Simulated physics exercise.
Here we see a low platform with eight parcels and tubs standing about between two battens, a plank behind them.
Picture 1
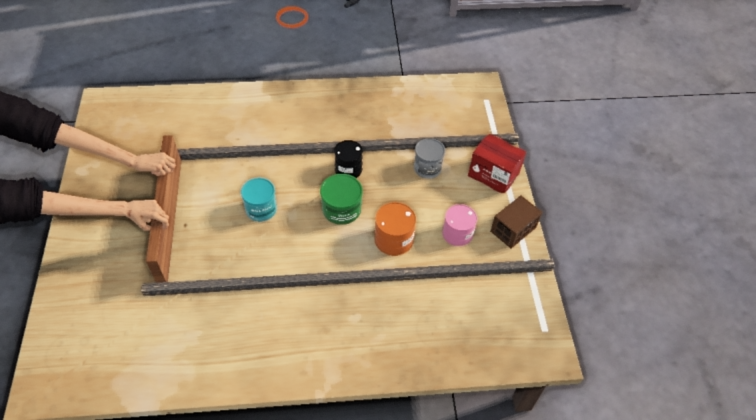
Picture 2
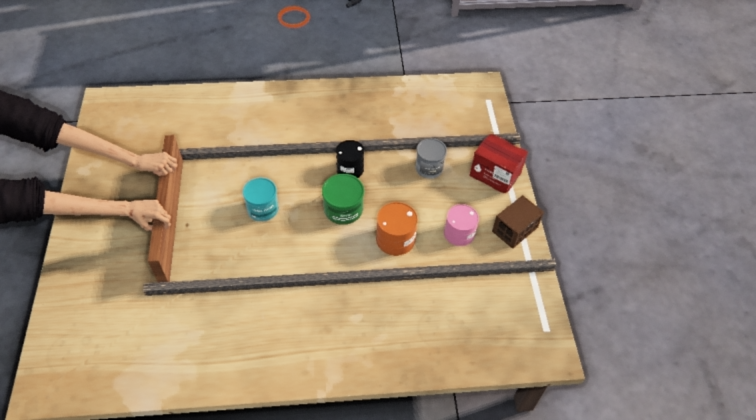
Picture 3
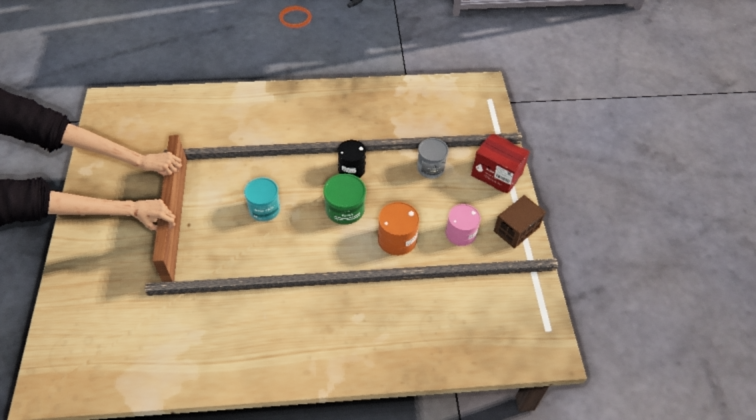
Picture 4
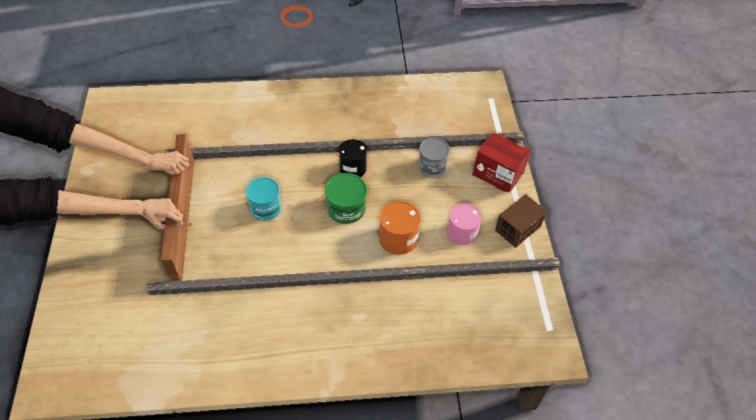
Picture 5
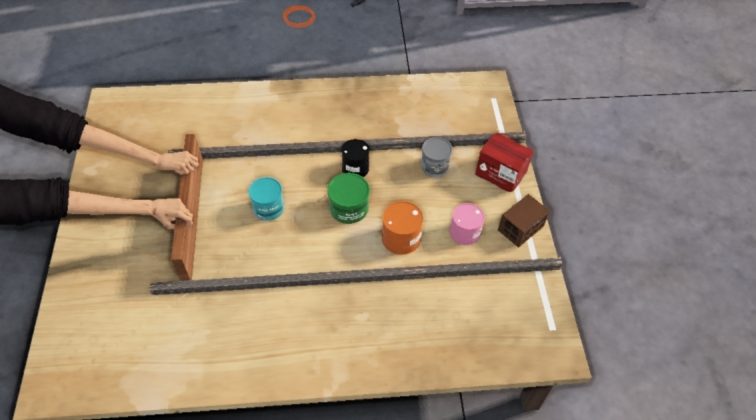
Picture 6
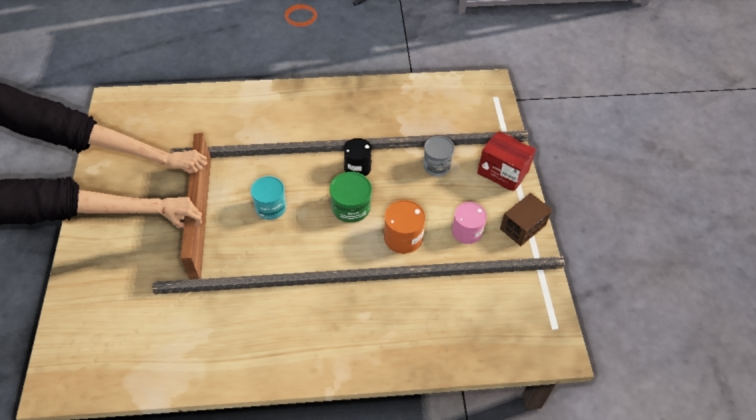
Two hands slid a wooden plank slightly to the right between two dark rails on a wooden table, while the colourful tubs and two boxes ahead of it stayed standing, apparently untouched by the plank.
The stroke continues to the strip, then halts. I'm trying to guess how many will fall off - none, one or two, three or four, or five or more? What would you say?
I'd say five or more.
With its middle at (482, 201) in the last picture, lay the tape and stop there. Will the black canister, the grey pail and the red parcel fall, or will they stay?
Check: The black canister remains in place; the grey pail remains in place; the red parcel takes the fall.
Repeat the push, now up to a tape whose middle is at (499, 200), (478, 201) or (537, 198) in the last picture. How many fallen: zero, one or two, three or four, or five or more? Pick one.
Taking the places in the order asked: Three or four, then 1 or 2, then 5 or more.
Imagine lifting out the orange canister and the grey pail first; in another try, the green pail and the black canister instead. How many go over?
That makes 3 fallen, then 3 fallen in the other try.
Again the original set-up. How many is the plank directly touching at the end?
The count comes out at 3.
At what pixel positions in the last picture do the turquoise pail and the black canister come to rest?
Middles: Around (537, 181) and around (526, 145).
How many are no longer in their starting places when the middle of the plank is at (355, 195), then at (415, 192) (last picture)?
Note: First position 3; second position 6.
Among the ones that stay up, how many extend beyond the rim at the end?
It's 3.
A little later, none off yet; brown crate at rest near (526, 219); red parcel at rest near (506, 161); pink canister at rest near (469, 223).
Next, none off yet; brown crate at rest near (526, 219); red parcel at rest near (506, 161); pink canister shifted a little near (474, 225).
When it is over, the number that fall off is five or more; down, green pail, grey pail, pink canister, red parcel and brown crate.
